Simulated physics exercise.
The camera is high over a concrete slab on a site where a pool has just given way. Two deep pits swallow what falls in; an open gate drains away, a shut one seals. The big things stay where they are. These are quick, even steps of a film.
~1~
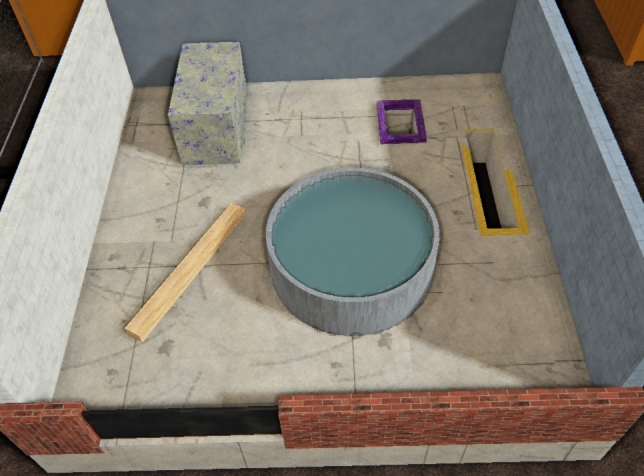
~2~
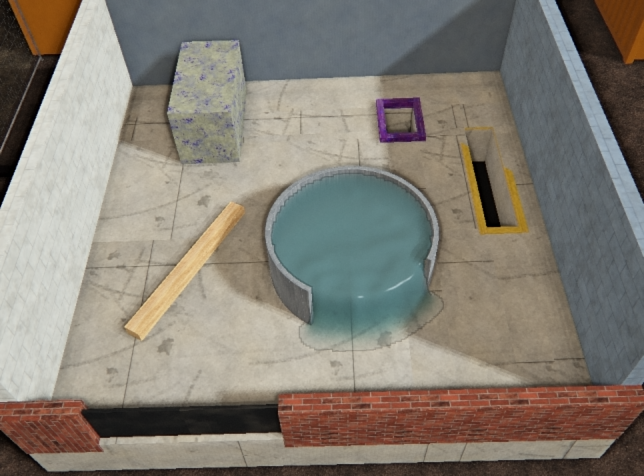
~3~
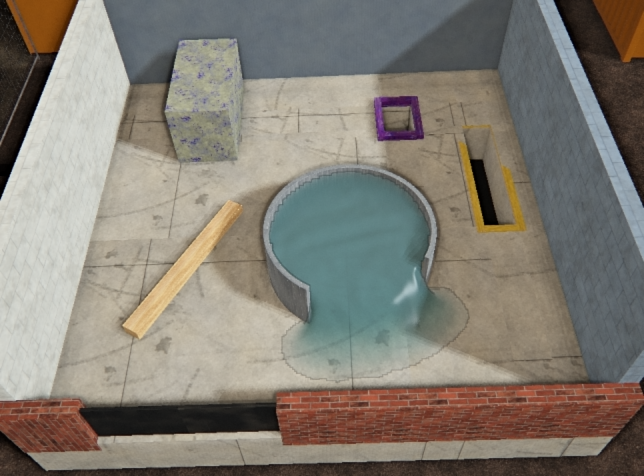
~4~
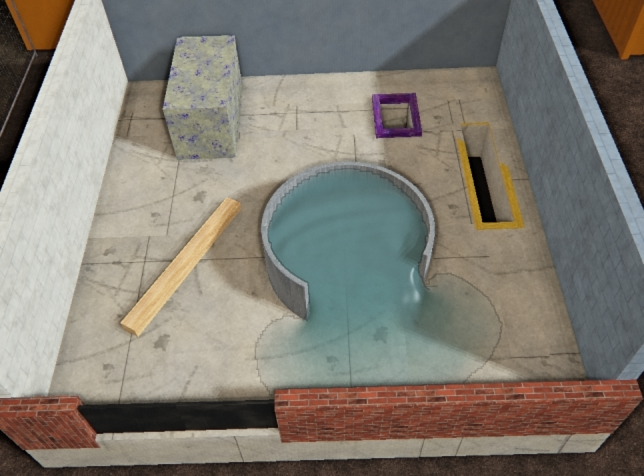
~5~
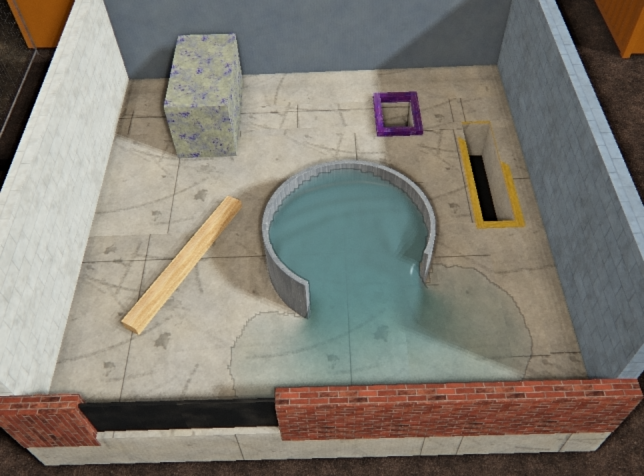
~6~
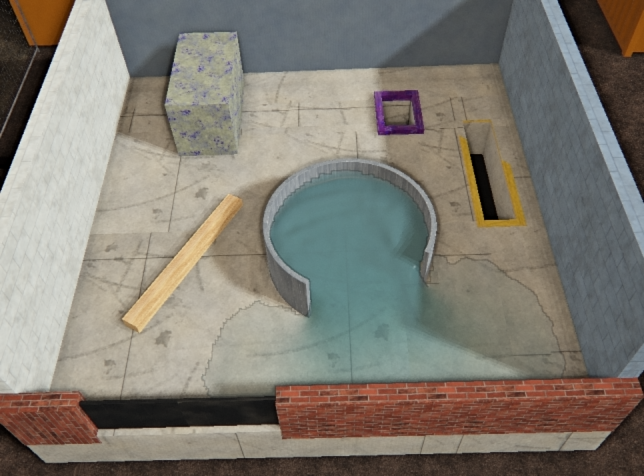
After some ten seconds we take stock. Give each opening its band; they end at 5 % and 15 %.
In the end: The gate takes less than 5 %; the purple pit takes less than 5 %; the yellow pit takes more than 15 %.
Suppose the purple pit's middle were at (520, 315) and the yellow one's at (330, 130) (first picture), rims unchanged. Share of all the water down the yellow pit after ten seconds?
Roughly, in per cent: Yellow 12.
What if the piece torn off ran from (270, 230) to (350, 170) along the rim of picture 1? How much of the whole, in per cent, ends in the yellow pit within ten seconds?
Roughly, in per cent: Yellow 10.
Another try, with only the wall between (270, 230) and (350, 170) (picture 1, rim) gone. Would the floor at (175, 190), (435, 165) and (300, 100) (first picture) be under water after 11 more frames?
In that order: Wet, clear, flooded.
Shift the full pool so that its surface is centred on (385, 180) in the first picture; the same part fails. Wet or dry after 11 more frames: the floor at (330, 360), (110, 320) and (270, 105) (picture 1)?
One after the other: Flooded, clear, free of water.
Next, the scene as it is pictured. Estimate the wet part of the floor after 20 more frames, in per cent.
Near 55 in a hundred.
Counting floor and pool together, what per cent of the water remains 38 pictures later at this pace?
Roughly 86 per cent.
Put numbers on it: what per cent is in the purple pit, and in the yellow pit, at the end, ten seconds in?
Roughly 0 per cent, then 22 per cent.
A moment on, water covers 20 % of the floor; the gate 0 %, the purple pit 0 %, the yellow pit 0 %.
Next, water covers 30 % of the floor; the gate 0 %, the purple pit 0 %, the yellow pit 0 %.
Then, water covers 55 % of the floor; the gate 0 %, the purple pit 0 %, the yellow pit 6 %.
Later, water covers 95 % of the floor; the gate 0 %, the purple pit 0 %, the yellow pit 14 %.
In the end, water covers 95 % of the floor; the gate 0 %, the purple pit 0 %, the yellow pit 21 %.
